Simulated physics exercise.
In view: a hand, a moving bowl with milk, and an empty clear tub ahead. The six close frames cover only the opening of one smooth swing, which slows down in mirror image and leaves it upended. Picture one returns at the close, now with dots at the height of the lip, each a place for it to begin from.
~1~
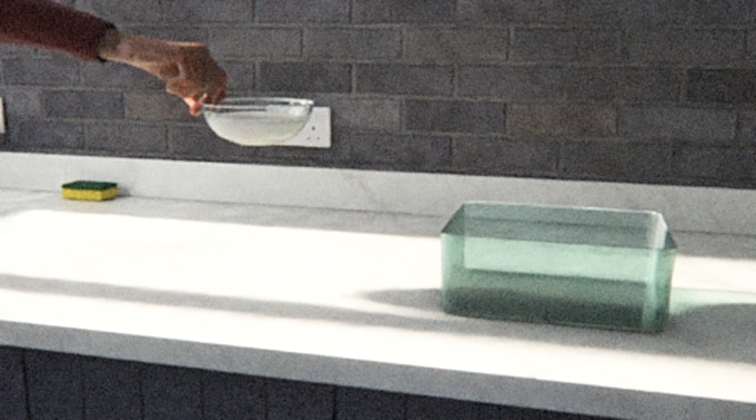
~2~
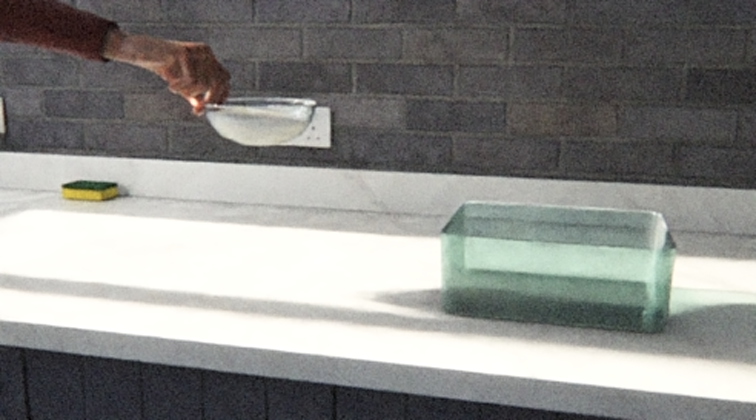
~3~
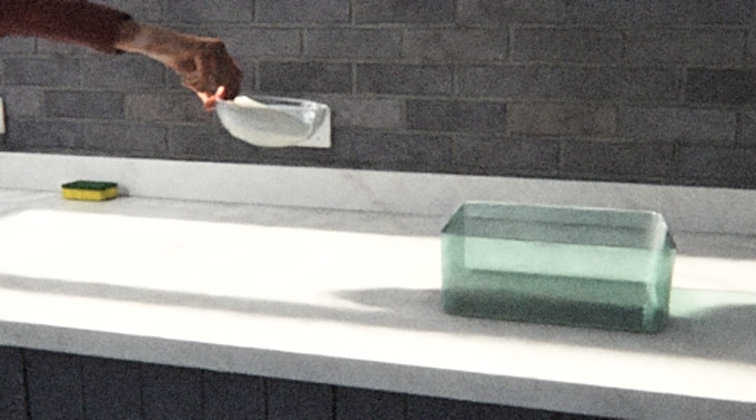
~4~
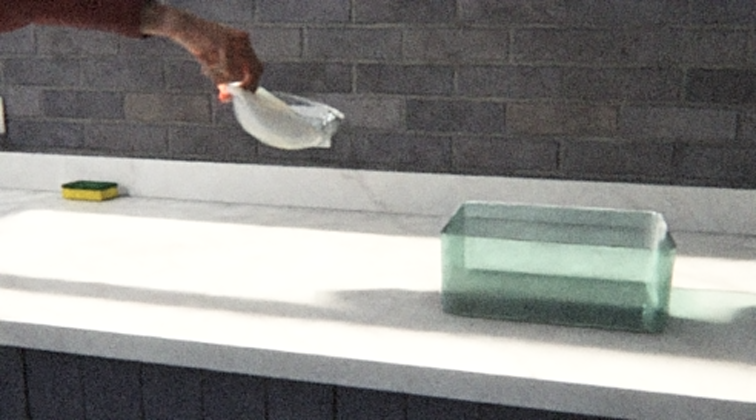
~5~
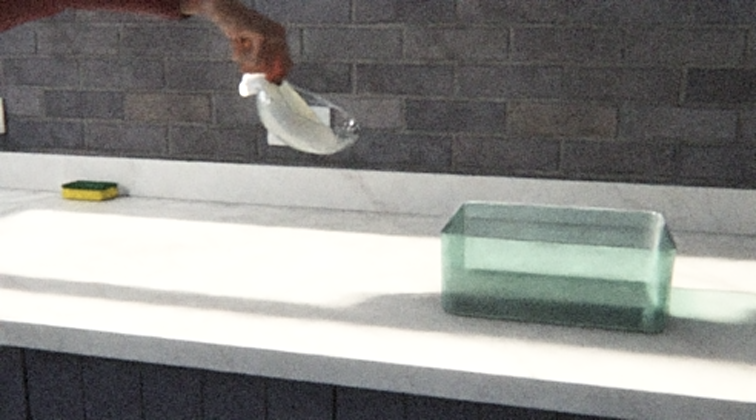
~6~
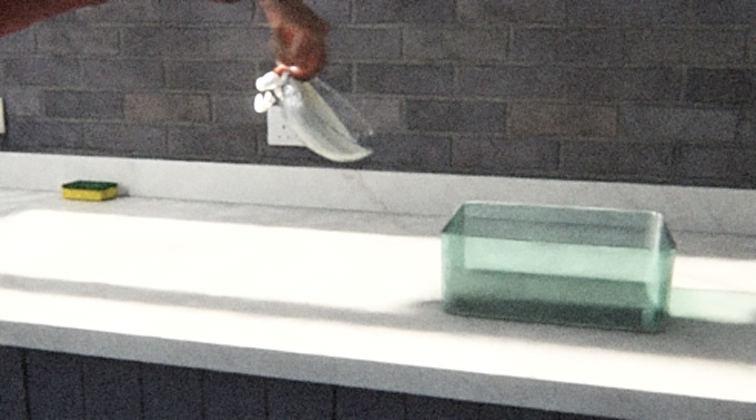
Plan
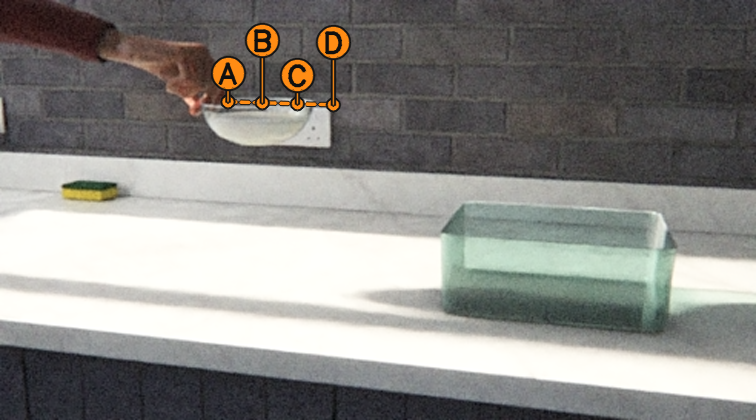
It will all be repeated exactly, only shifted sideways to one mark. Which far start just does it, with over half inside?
D is the one.
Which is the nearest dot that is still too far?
C it is.
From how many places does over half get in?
One.
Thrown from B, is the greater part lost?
Yes, that goes wrong.
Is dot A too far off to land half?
Yes, that goes wrong.
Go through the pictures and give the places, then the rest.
The first frame shows upright, lip at (308, 104); tub from (441, 311) to (666, 332); nothing has left yet.
The second frame shows upright, lip at (312, 104); nothing has left yet.
The third frame shows tipped about 5°, lip at (323, 109); nothing has left yet.
The fourth frame shows tipped about 13°, lip at (339, 118); milk is over the rim, down to (251, 93).
The fifth frame shows tipped about 26°, lip at (358, 131); milk is over the rim, down to (247, 93).
The sixth frame shows tipped about 41°, lip at (374, 147); milk is over the rim, down to (262, 109).
On the marked copy, A at (228, 101); B at (262, 102); C at (297, 103); D at (333, 104).
With A, about 0 % lands in the tub, 98 % falls short.
With B, about 1 % lands in the tub, 96 % falls short and 4 % goes beside or beyond.
With C, about 28 % lands in the tub, 64 % falls short and 8 % goes beside or beyond.
With D, about 64 % lands in the tub, 25 % falls short and 11 % goes beside or beyond.
